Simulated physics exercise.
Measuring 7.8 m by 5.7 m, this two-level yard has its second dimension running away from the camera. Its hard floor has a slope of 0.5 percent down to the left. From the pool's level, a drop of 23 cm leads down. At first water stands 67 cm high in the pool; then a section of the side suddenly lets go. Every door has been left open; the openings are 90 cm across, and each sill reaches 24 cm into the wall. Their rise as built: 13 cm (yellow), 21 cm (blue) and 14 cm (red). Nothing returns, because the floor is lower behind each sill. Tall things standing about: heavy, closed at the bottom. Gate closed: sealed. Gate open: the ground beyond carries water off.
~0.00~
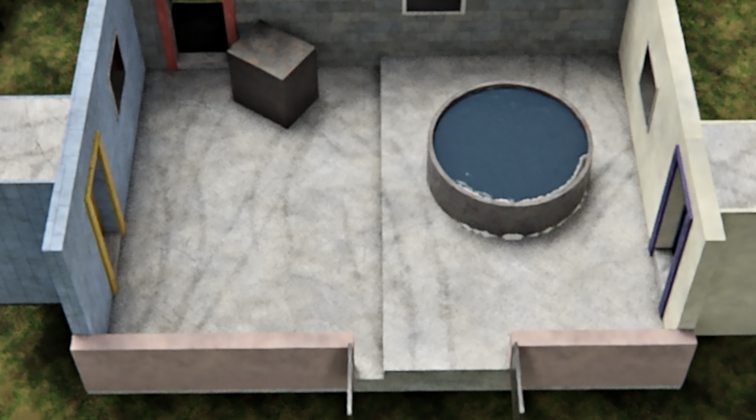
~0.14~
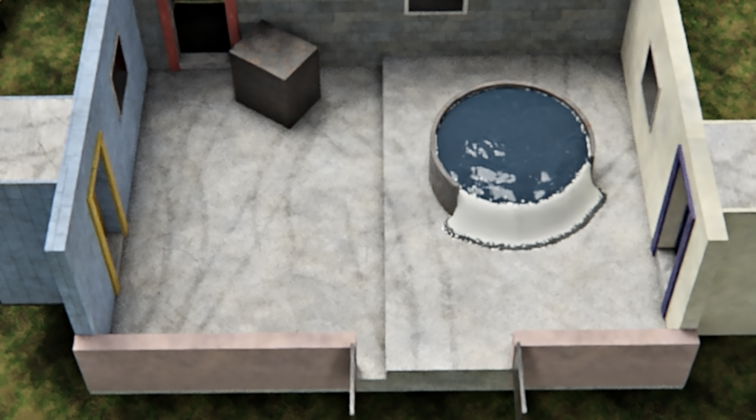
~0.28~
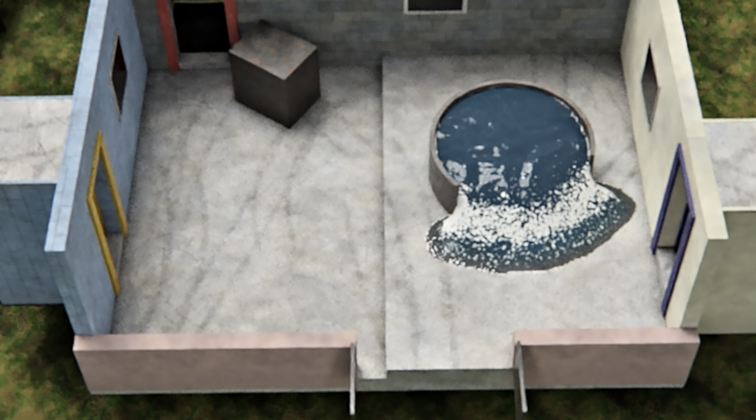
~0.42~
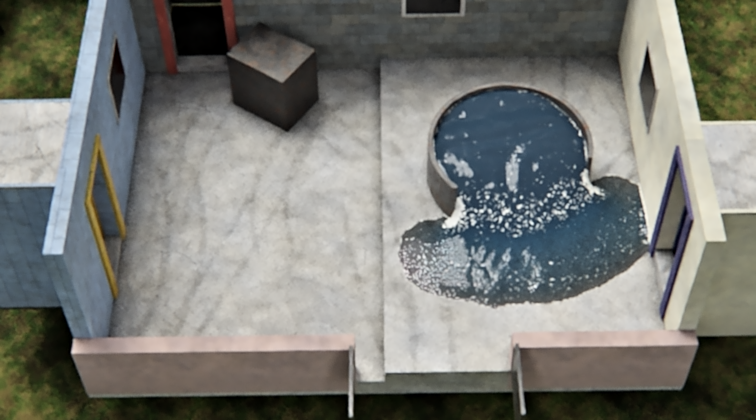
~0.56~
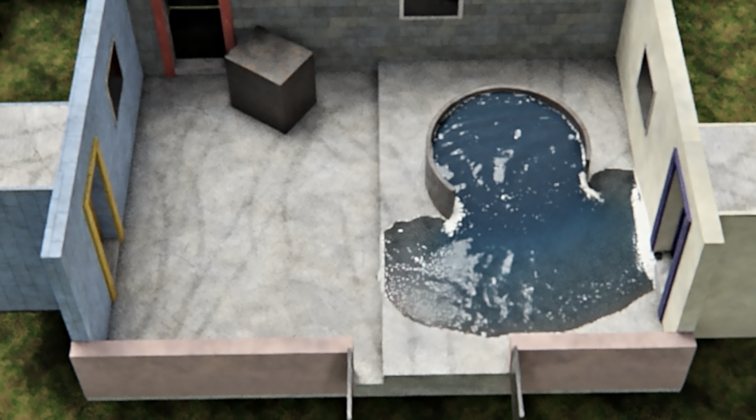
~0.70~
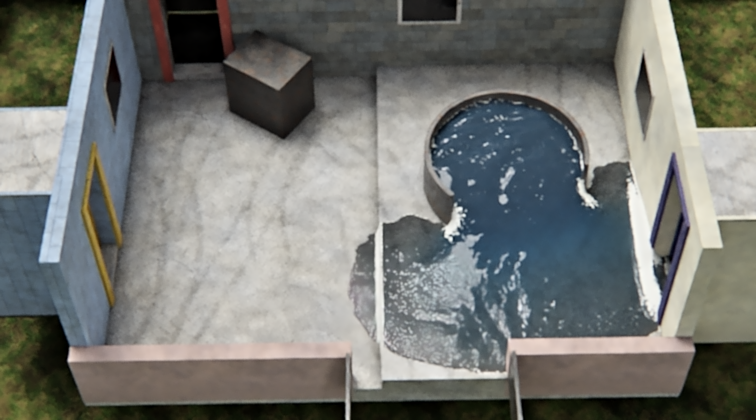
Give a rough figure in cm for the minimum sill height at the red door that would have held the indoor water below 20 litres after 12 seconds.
7 cm.
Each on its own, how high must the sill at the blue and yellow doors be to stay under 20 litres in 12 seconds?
Some 28 cm for blue, some 8.0 cm for yellow.
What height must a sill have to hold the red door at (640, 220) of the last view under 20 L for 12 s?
About 18 cm.
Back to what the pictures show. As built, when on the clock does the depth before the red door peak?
Roughly 10.5 s.
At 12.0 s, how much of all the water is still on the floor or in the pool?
About 66 %.
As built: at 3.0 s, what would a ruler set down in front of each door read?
Door depths (cm): Yellow = 0, blue = 26, red = 0.
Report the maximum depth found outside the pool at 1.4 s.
Up to some 53 centimetres, I'd say.
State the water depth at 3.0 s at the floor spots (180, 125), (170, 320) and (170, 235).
Respectively 0 cm, 1 cm and 0 cm.
After 1.4 s water covers 30 % of the floor, deepest (53 cm) near (663, 359); it has not reached the red door.
After 3.0 s water covers 35 % of the floor, deepest (26 cm) near (650, 283); it has not reached the red door.
After 12.0 s water covers 90 % of the floor, deepest (13 cm) near (131, 169); 10 cm at the red door, 0 litres in over its 14 cm sill.
At the red door as built, the water arrived by 7.5 s and peaked near 13 cm at 10.4 s.
With a sill of 6.5 cm, 26 litres would have come in within the 12 s; with 8.5 cm, 10 litres. So under 20 litres takes about 7 cm.
